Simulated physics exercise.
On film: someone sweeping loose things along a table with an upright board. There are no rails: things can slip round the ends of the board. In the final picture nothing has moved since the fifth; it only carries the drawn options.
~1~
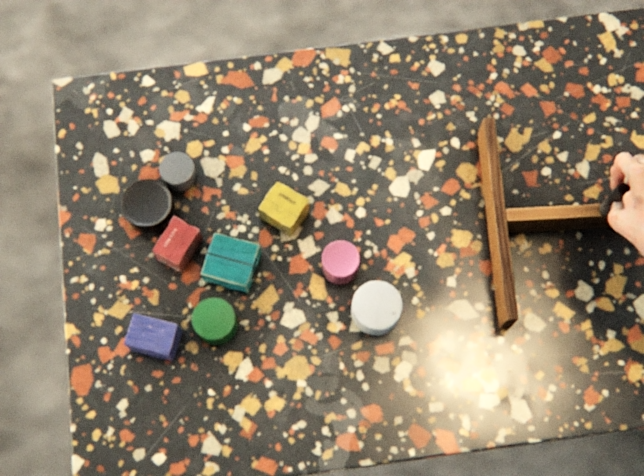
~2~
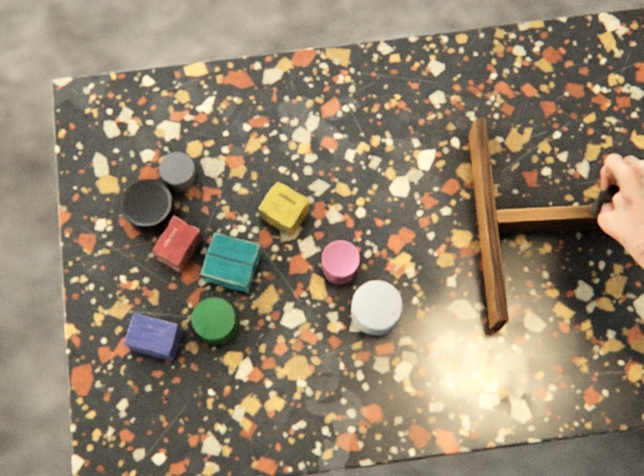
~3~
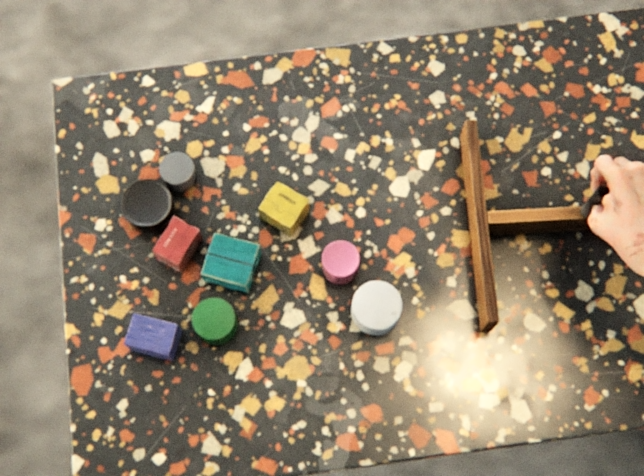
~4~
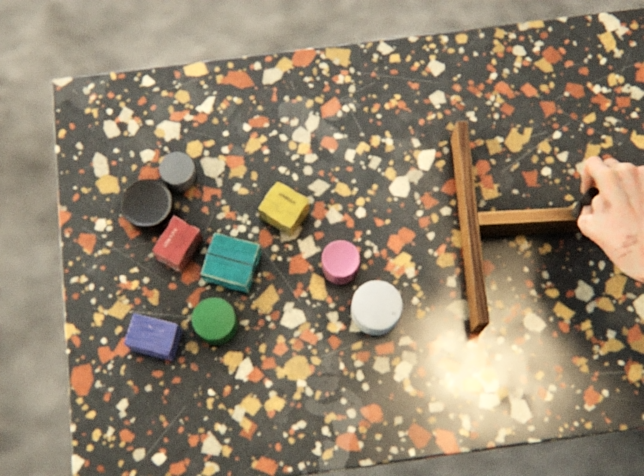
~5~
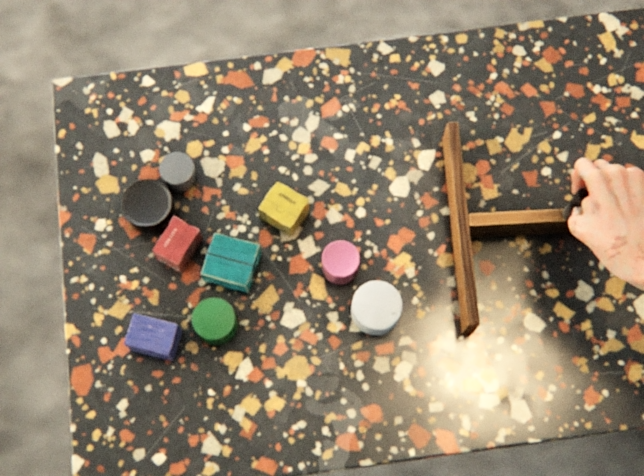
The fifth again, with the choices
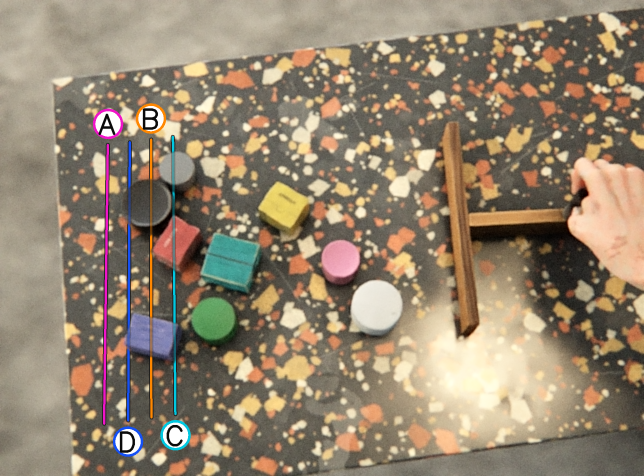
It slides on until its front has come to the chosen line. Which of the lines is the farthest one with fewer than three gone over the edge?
No third one falls up to D.
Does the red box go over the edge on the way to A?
By then, yes.
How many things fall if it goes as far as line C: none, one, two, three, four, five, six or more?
In all, none.
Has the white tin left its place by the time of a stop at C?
By then, yes.
On the copy, A at (106, 278); B at (151, 272); C at (174, 269); D at (129, 275).
On D. First, board (343, 236); white tin (316, 313); pink tub (319, 265).
Then, board (223, 251); blue block (112, 348); black tub (130, 191).
Finally, board (126, 264); green tin (61, 319); blue block (65, 371); none fallen.
By contrast, A drops four; B is within the limit but short; C is within the limit but short.
